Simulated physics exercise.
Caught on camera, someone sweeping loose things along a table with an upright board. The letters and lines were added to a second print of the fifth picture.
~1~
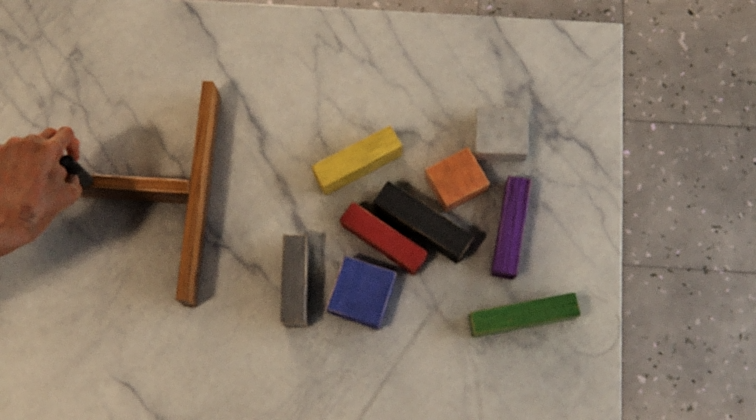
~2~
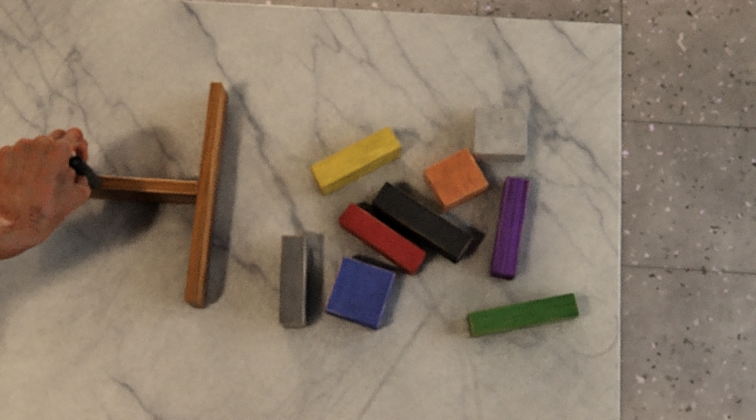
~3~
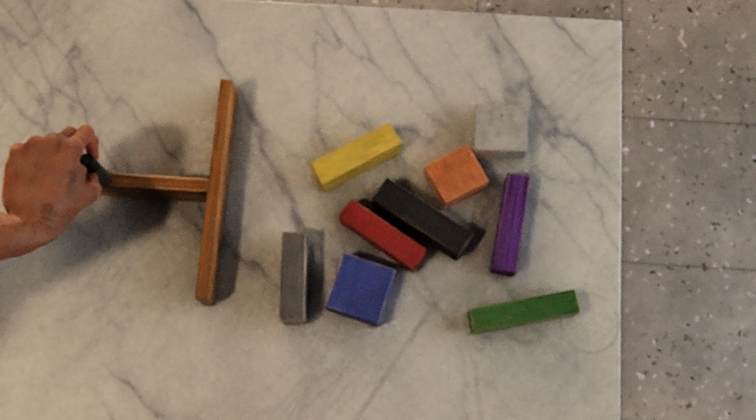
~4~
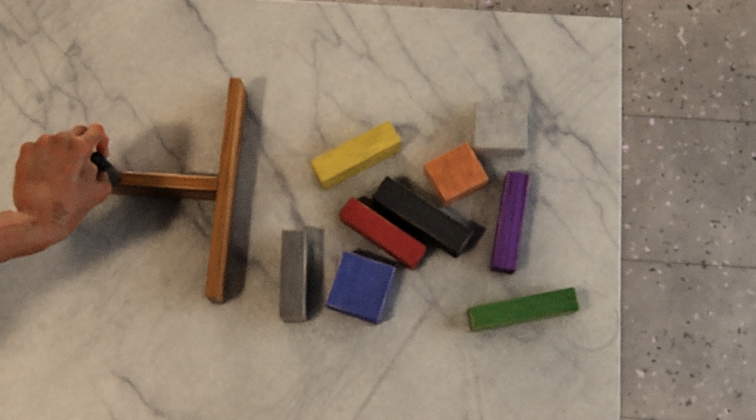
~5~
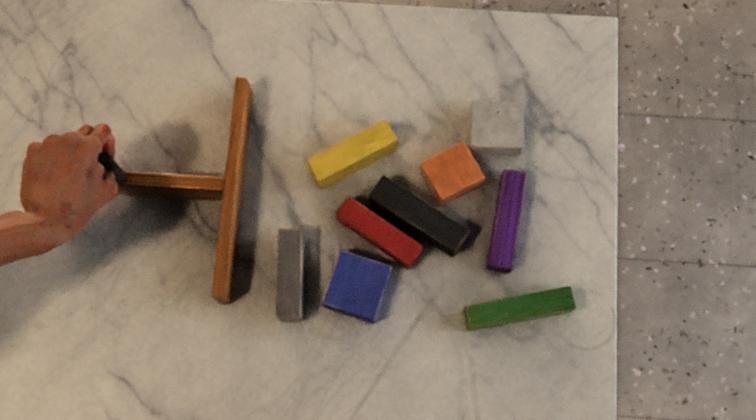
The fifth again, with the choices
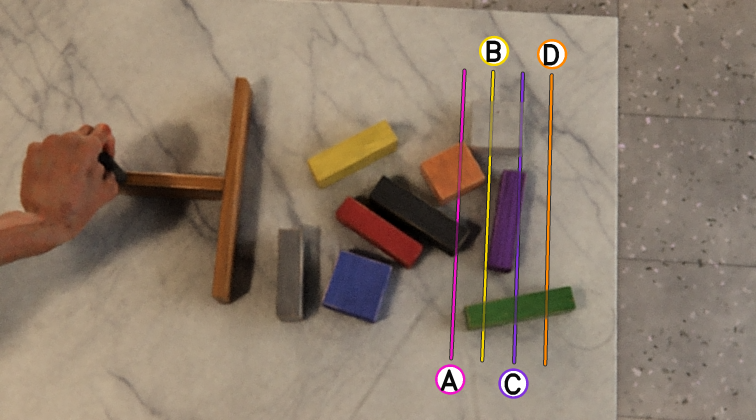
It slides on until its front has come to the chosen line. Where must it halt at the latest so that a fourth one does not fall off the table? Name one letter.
It can go as far as D.
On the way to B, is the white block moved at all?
Yes.
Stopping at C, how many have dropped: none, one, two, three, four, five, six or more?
Two.
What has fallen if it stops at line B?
The green bar.
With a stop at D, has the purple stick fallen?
Yes.
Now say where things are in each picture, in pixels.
Orange block (457, 179); green bar (524, 315); red stick (384, 238), in the first picture.
Board (203, 188); black stick (421, 223), in the second picture.
Board (214, 186); purple stick (510, 225), in the third picture.
Board (224, 184); yellow bar (357, 156), in the fourth picture.
Board (230, 184); orange block (452, 173); green bar (519, 309); red stick (380, 232), in the fifth picture.
On the marked copy, A at (458, 209); B at (488, 211); C at (519, 213); D at (549, 214).
Following D. Soon after the start, board (344, 191); blue block (397, 292); grey bar (358, 280).
Later, board (459, 197); green bar (594, 310); purple stick (565, 223).
In the end, board (549, 203); green bar over the edge; purple stick over the edge; two fallen.
As for the rest, A is within the limit but short; B is within the limit but short; C is within the limit but short.
